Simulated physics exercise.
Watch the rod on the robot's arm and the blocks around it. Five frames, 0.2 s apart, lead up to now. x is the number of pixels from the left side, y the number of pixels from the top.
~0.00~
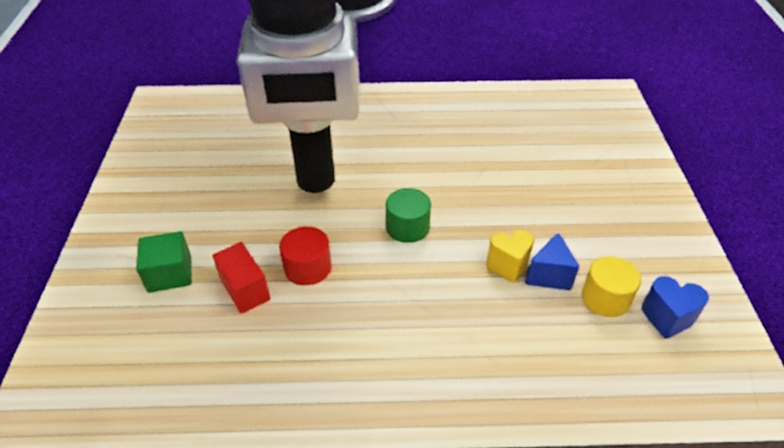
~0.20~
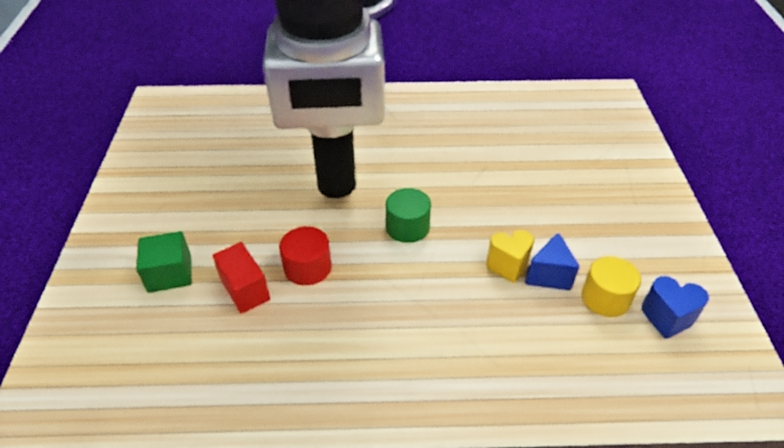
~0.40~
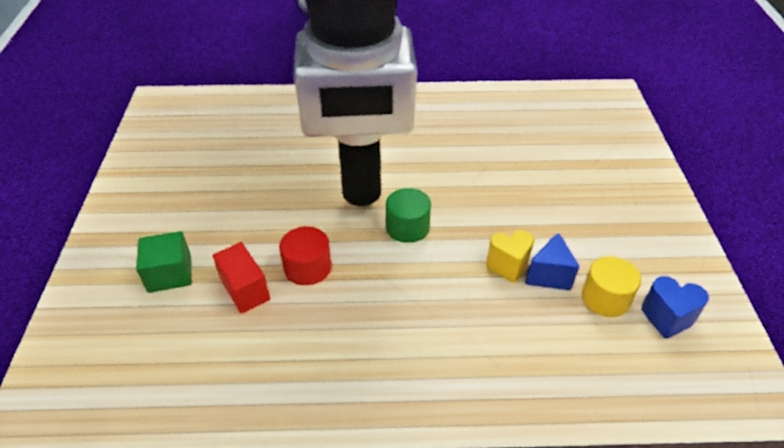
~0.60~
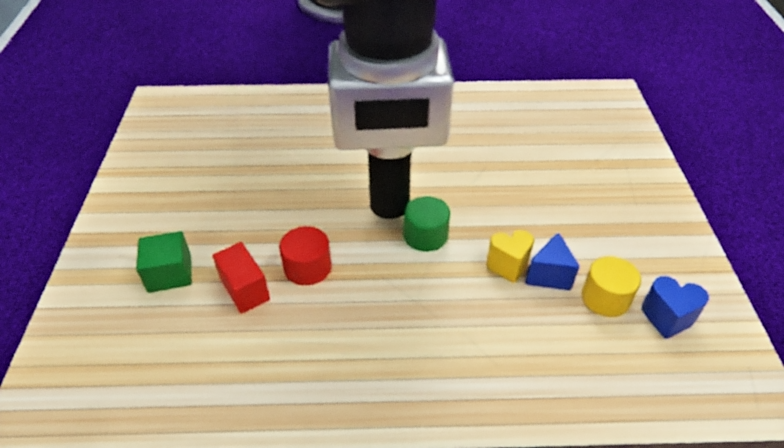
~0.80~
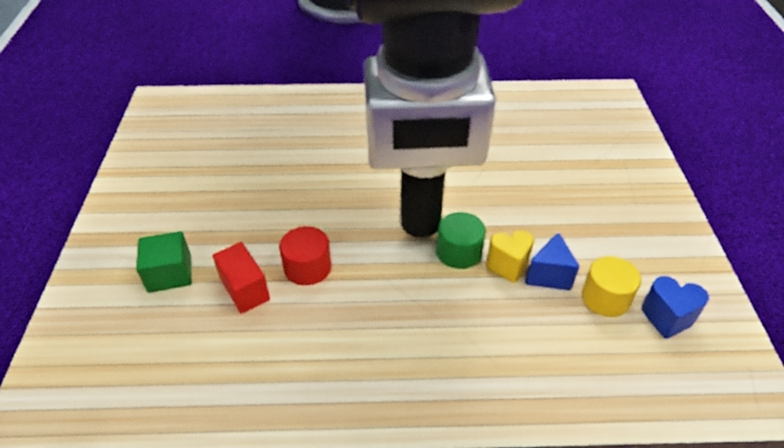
A robot arm's black rod moved right and slightly toward the viewer across a striped wooden board, then pushed the green cylinder up close to the yellow heart while the other blocks stayed still.
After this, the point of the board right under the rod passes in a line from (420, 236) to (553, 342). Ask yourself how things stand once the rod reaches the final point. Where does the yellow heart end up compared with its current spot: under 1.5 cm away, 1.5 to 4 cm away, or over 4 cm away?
The best fit is over 4 cm.
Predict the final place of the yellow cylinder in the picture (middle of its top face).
It will end up at (650, 279).
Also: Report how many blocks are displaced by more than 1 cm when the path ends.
Here I'd predict at least three blocks moving more than 1 cm.
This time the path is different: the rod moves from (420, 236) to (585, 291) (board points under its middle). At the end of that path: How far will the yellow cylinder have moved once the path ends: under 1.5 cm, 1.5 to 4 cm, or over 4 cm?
Shift of 1.5 to 4 cm.
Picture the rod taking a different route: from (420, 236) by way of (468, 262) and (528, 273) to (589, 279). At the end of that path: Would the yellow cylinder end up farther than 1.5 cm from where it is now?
Yes - that is the case.
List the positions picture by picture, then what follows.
Rod's lower end at (316, 180); green cylinder at (409, 202); yellow heart at (514, 242); blue three-sided block at (557, 252); yellow cylinder at (616, 274); blue heart at (681, 294), in the first picture.
Rod at (337, 185); blocks still, in the second picture.
Rod at (362, 193); blocks still, in the third picture.
Rod at (390, 205); green cylinder at (427, 211), in the fourth picture.
Rod at (421, 223); green cylinder at (462, 227); yellow heart at (514, 242); blue three-sided block at (557, 252); yellow cylinder at (616, 274); blue heart at (681, 294), in the fifth picture.
The first path, step by step. One third of the way, rod at (463, 255); green cylinder at (512, 253); yellow heart at (561, 253), turned 10° anticlockwise; blue three-sided block at (595, 256), turned 20° anticlockwise; yellow cylinder at (645, 279); blue heart at (699, 301).
Two thirds of the way, rod at (509, 291); green cylinder at (559, 272); yellow heart at (593, 251), turned 30° anticlockwise; blue three-sided block at (624, 249), turned 40° anticlockwise; yellow cylinder at (650, 279); blue heart at (704, 304).
At the end, rod at (557, 330); green cylinder at (576, 279); yellow heart at (594, 249), turned 30° anticlockwise; blue three-sided block at (626, 248), turned 35° anticlockwise; yellow cylinder at (650, 279); blue heart at (704, 304).
